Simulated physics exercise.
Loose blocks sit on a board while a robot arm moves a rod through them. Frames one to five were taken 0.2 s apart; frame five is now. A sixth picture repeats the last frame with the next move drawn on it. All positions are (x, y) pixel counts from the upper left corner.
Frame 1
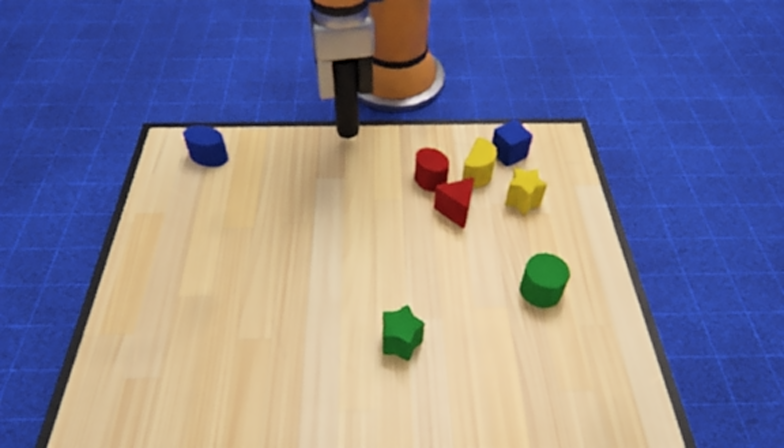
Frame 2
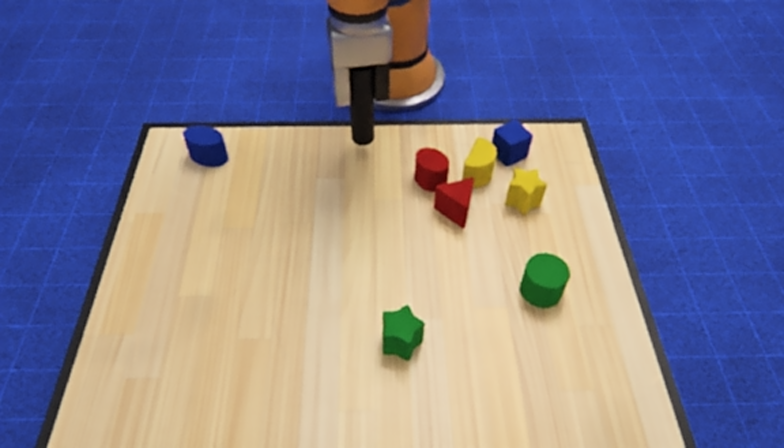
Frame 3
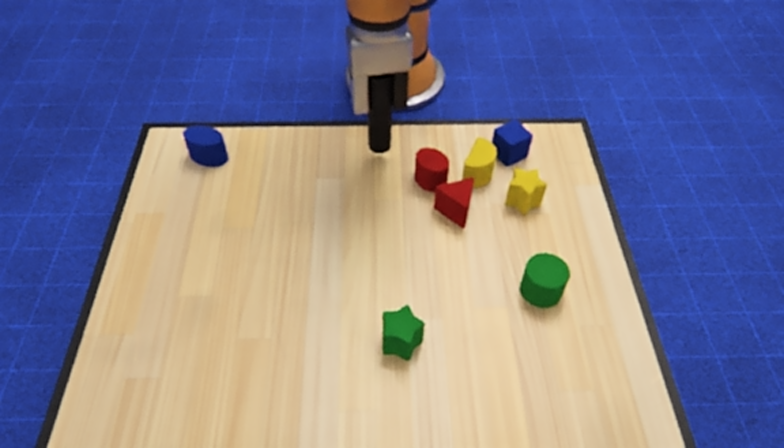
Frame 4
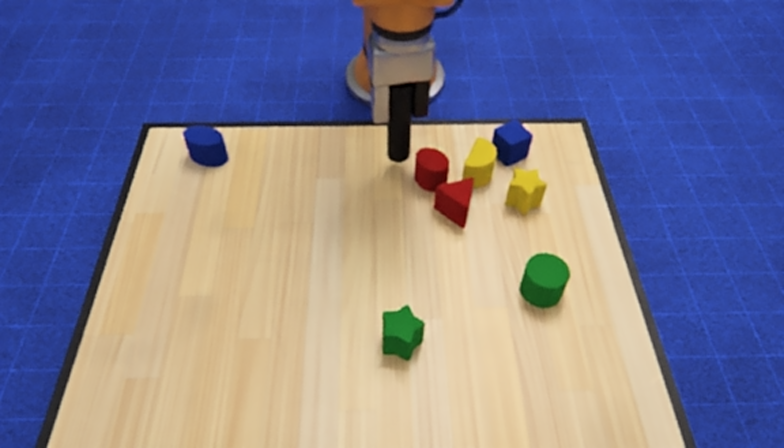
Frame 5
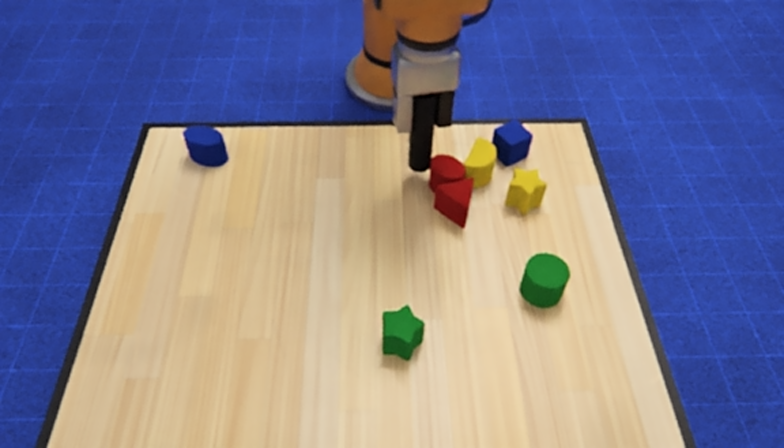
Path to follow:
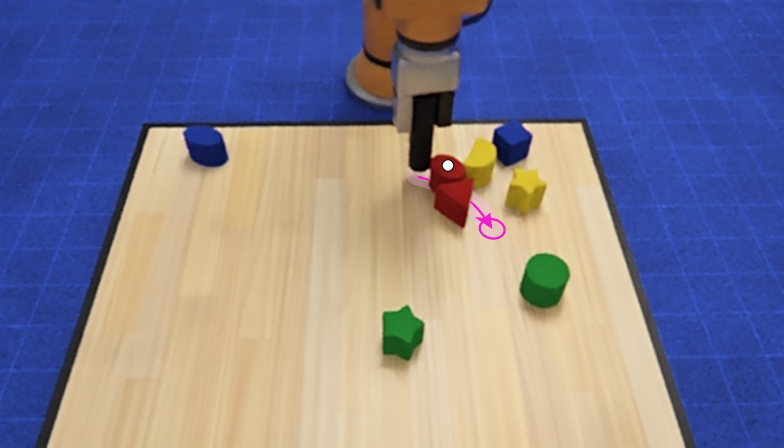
A robot arm moves its rod right across the board and nudges a red block.
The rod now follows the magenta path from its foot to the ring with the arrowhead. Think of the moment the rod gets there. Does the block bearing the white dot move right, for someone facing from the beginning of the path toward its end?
No, it doesn't check out.
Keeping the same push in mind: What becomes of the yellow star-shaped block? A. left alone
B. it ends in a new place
I'll go with B - it ends in a new place.
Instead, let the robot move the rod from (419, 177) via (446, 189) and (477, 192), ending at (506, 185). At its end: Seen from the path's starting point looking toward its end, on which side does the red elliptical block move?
It slides rightward.
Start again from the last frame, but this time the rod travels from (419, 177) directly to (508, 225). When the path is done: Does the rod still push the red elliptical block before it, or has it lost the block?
The rod will still be pushing it.
The line goes from (419, 177) over (449, 188) and (474, 205) to (492, 229); the dot is on the red elliptical block.
What follows on the original path. One third of the way, rod (451, 176); red elliptical block (479, 178); red triangle (468, 198), turned 45° clockwise; yellow D-shaped block (490, 155), turned 50° anticlockwise.
Two thirds of the way, rod (477, 193); red elliptical block (508, 195); red triangle (469, 201), turned 50° clockwise; yellow D-shaped block (491, 155), turned 55° anticlockwise; yellow star-shaped block (535, 181), turned 30° anticlockwise.
At the end, rod (495, 217); red elliptical block (530, 209), turned 40° anticlockwise; red triangle (472, 212), turned 85° clockwise; yellow D-shaped block (491, 155), turned 55° anticlockwise; yellow star-shaped block (538, 182), turned 40° anticlockwise; green circular block unmoved.
